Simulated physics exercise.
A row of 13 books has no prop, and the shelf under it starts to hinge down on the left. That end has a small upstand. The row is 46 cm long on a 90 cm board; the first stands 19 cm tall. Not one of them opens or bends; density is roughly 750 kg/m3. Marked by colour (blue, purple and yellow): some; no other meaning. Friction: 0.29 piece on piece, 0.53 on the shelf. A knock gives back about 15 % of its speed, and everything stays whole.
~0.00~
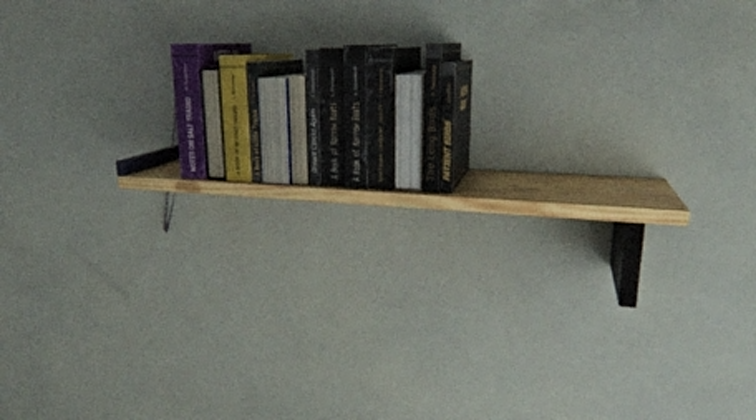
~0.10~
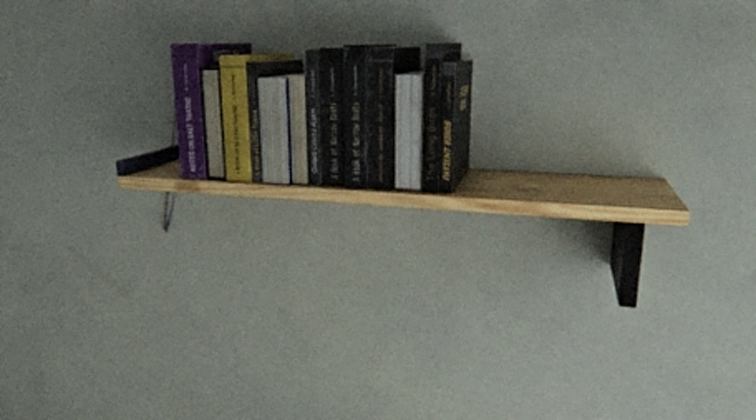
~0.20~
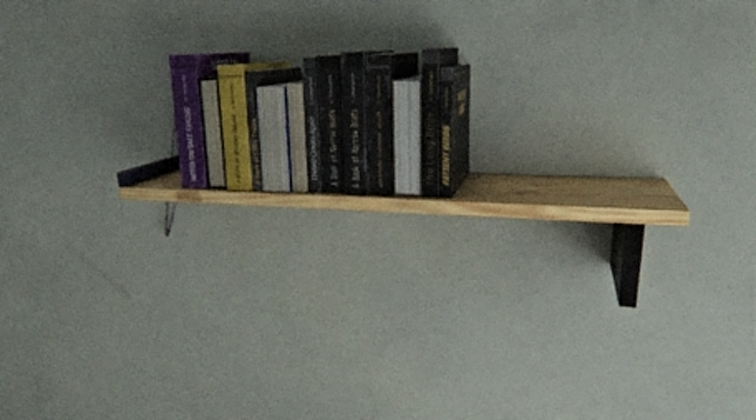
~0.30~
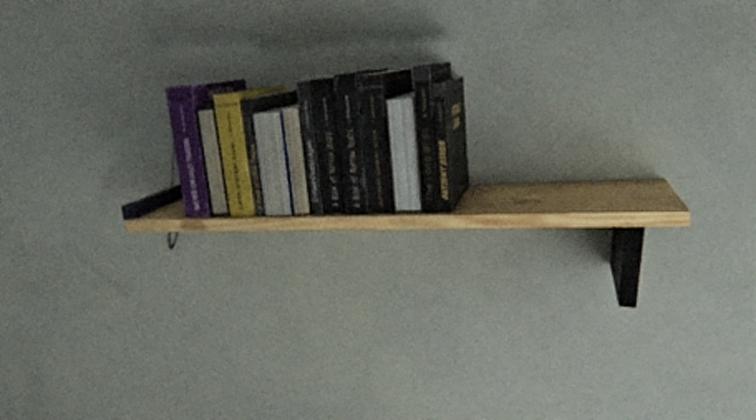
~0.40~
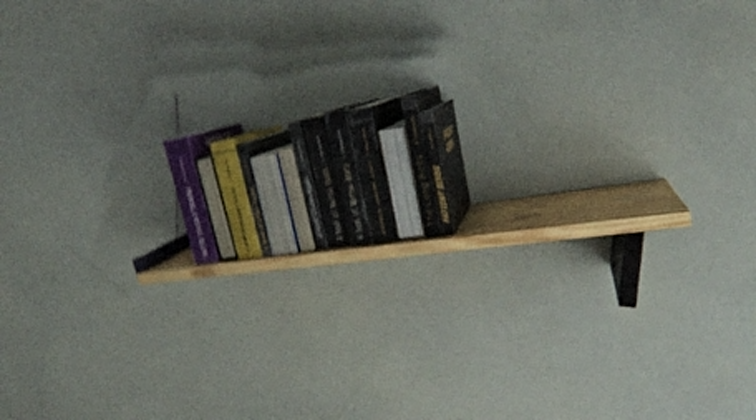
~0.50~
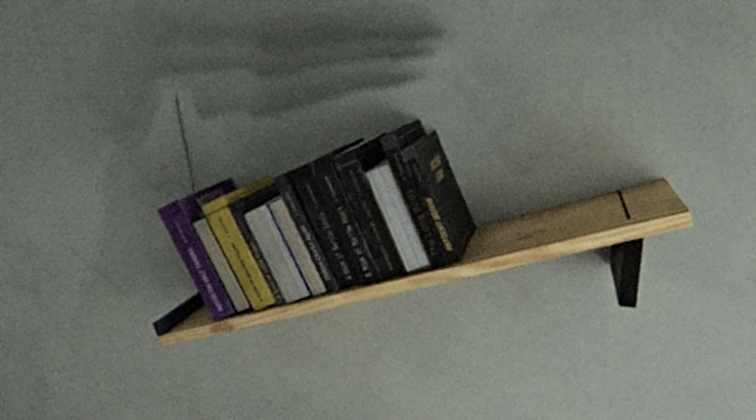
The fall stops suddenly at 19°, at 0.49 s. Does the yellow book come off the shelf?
No, it stays on the shelf.
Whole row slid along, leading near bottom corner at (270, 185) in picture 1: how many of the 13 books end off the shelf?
The count would be 0.
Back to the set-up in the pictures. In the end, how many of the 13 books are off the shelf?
Count: 1.
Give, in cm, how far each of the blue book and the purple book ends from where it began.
Blue ends up 30 cm away; purple ends up 110 cm away.
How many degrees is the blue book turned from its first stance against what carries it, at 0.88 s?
It sits at about 50 degrees.
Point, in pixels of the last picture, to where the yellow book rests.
(189, 273), more or less.
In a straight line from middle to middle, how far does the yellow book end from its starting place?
Around 35 cm, start to finish.
By 0.62 s, none of the 13 books off the shelf, 13 disturbed; yellow book tilted 27°; purple book tilted 31°.
By 0.88 s, none of the 13 books off the shelf, 13 disturbed; yellow book tilted 51°; purple book upside down.
When it is over (1.4 s), 1 of the 13 books off the shelf; yellow book on its side; purple book on its side; blue book tilted 46°. In pixels of the last frame, middles, yellow book near (189, 273).
